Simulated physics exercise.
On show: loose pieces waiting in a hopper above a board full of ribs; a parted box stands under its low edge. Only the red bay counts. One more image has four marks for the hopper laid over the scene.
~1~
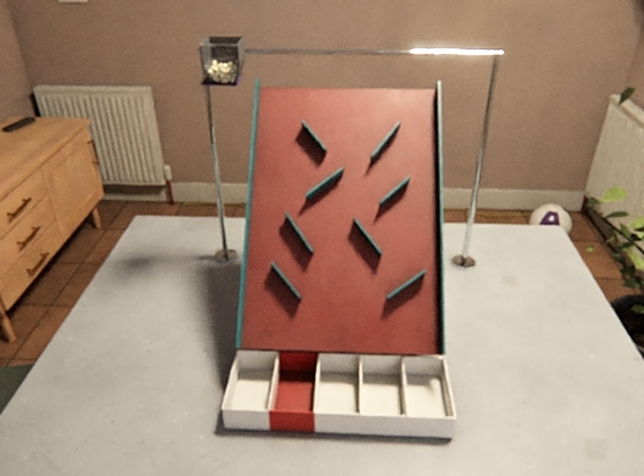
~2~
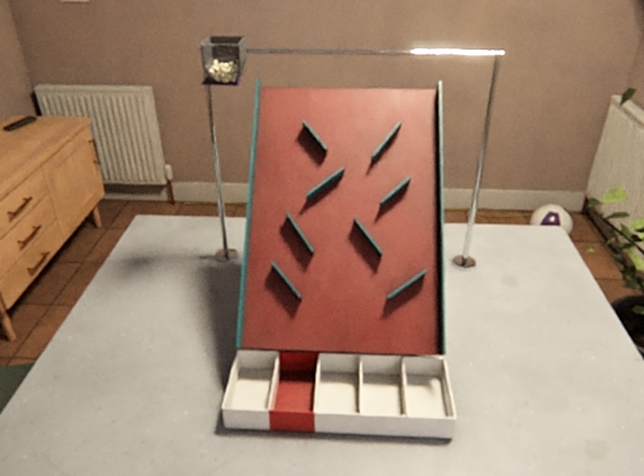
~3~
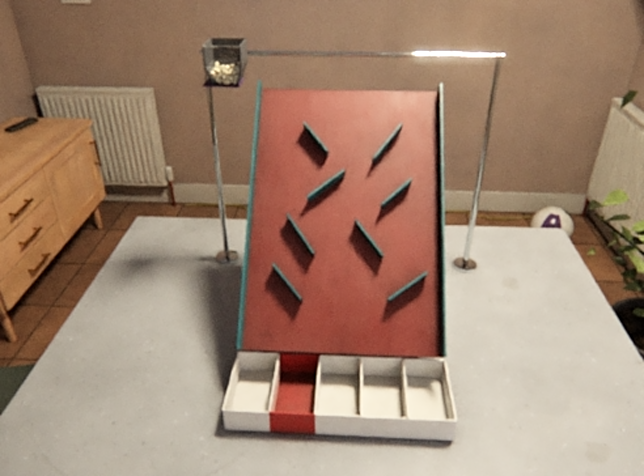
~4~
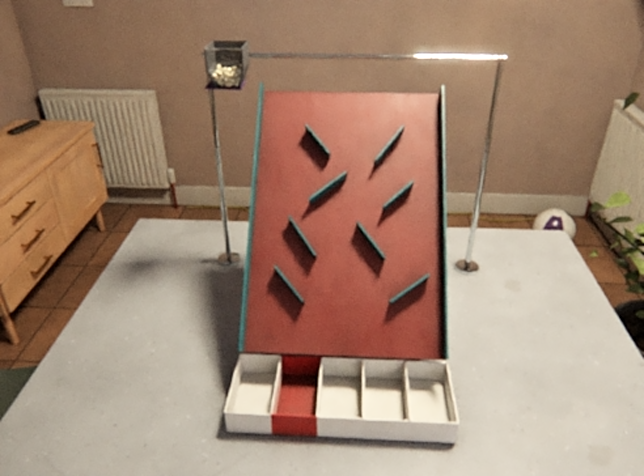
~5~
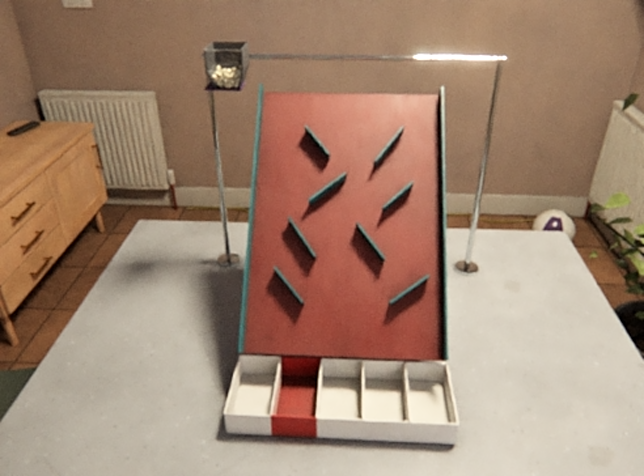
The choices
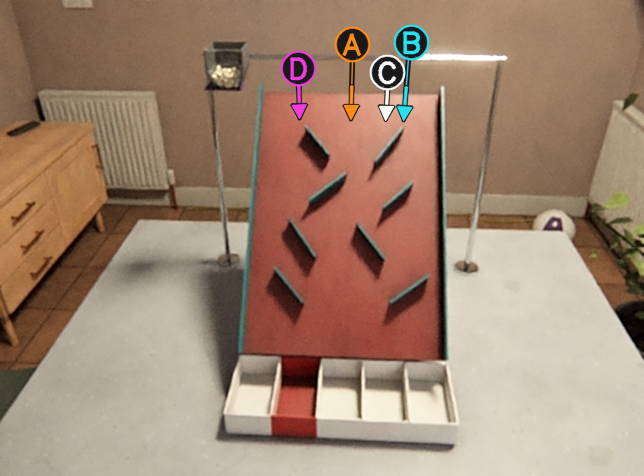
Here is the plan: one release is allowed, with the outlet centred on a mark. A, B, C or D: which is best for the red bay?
Mark C does it best.
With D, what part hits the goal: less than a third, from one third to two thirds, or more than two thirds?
Less than a third.
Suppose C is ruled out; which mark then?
B it is.
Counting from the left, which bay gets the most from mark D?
It is the first one.
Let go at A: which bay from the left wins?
The third from the left.
On the marked copy, mark A meets the board at (351, 114); mark B meets the board at (404, 115); mark C meets the board at (385, 115); mark D meets the board at (299, 113).
With A, a small part in the red bay, most in other bays, a small part held on the board.
With B, about a quarter in the red bay, about two thirds in other bays, a stray few held on the board.
With C, about a third in the red bay, about half in other bays, a stray few held on the board.
With D, none in the red bay, most in other bays, a small part held on the board.
